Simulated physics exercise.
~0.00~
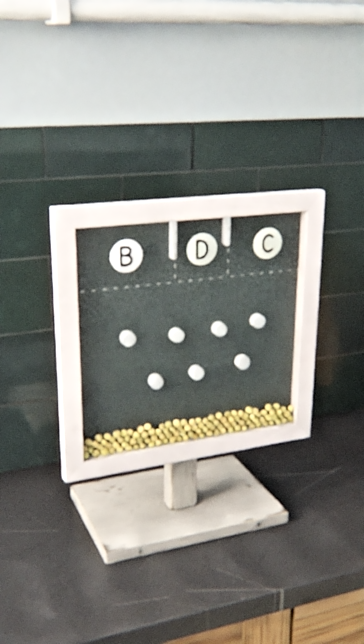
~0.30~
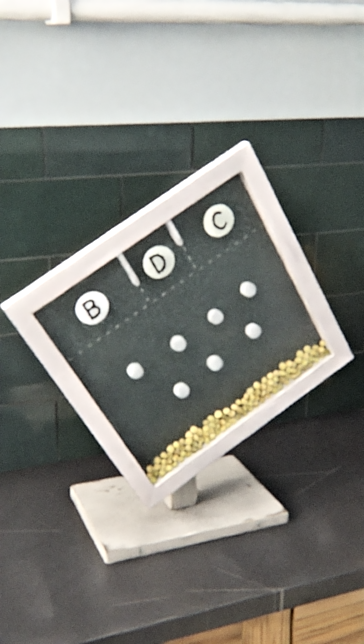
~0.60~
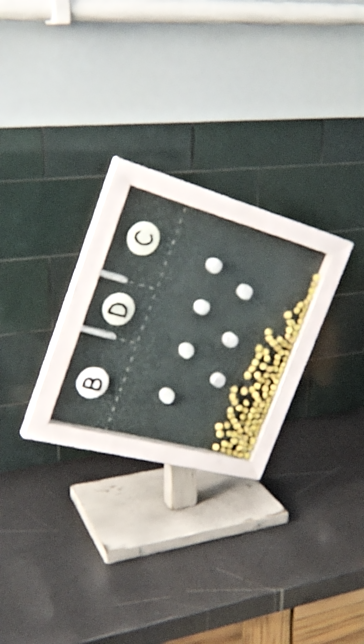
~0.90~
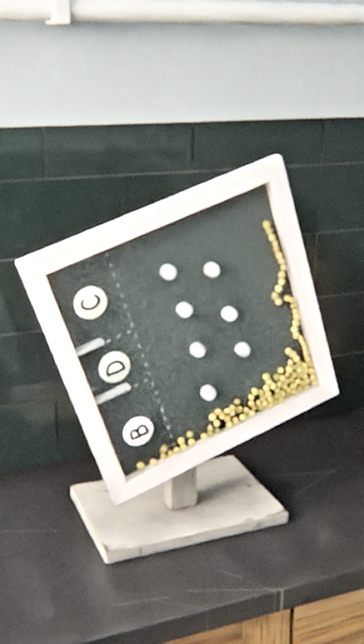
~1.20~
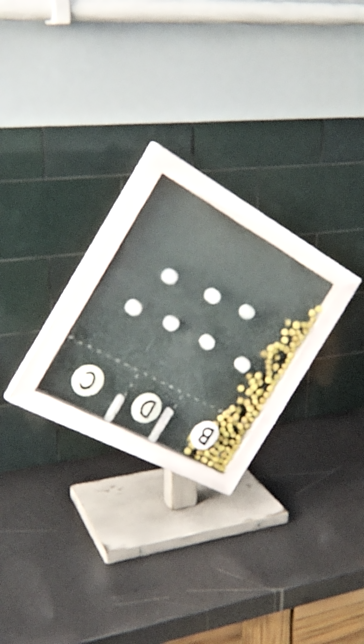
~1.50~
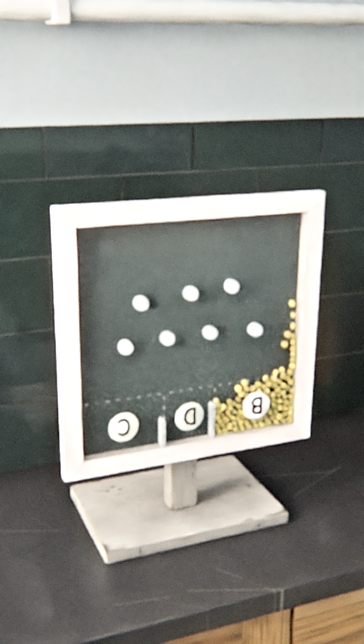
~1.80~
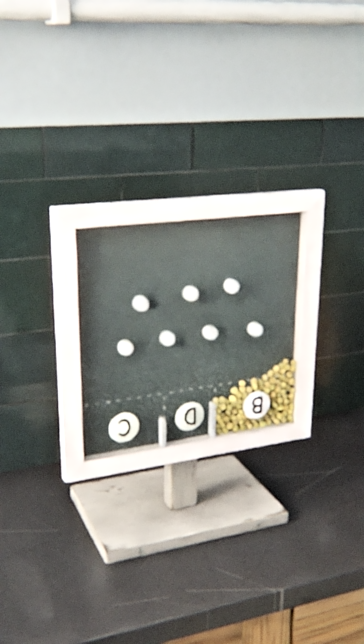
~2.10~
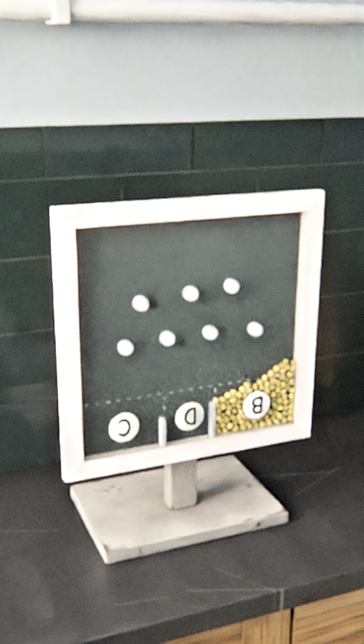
We see a square, white-framed box of small yellow beads on a stand turn anticlockwise until it is upside down, the beads sliding along its right side. They settle at the lower right, mostly filling pocket B, while D and C stay empty.
